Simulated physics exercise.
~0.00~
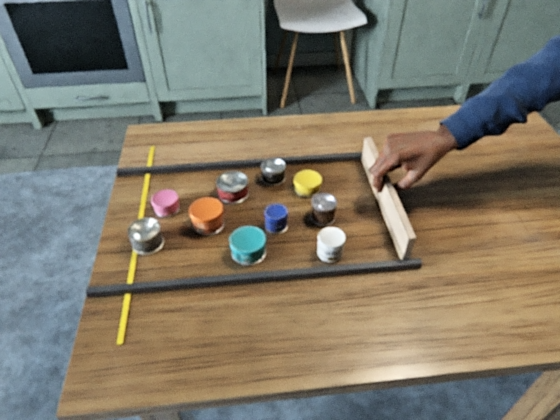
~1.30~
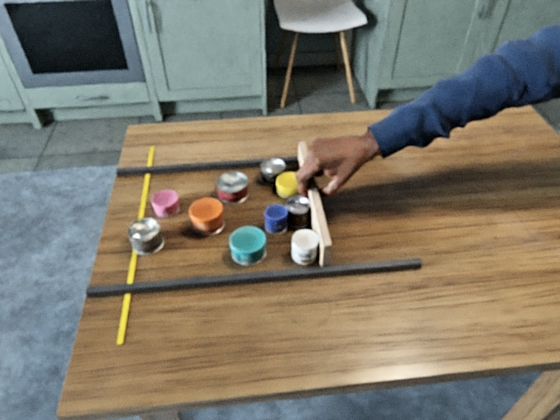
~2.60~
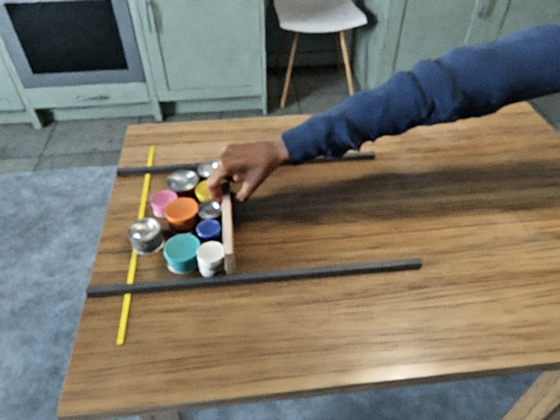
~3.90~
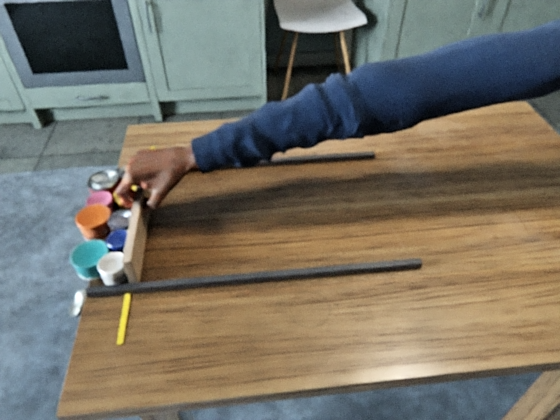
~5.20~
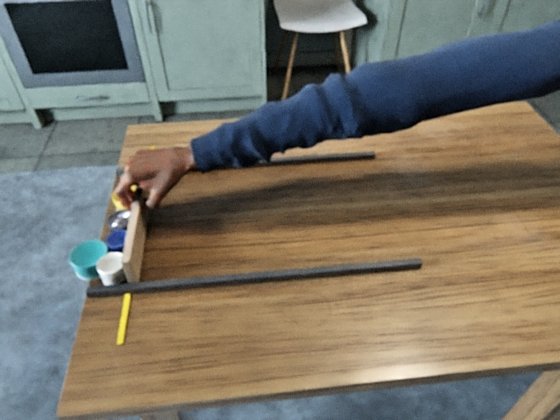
A hand pushes a board left along the table, sweeping several small tins off the end.
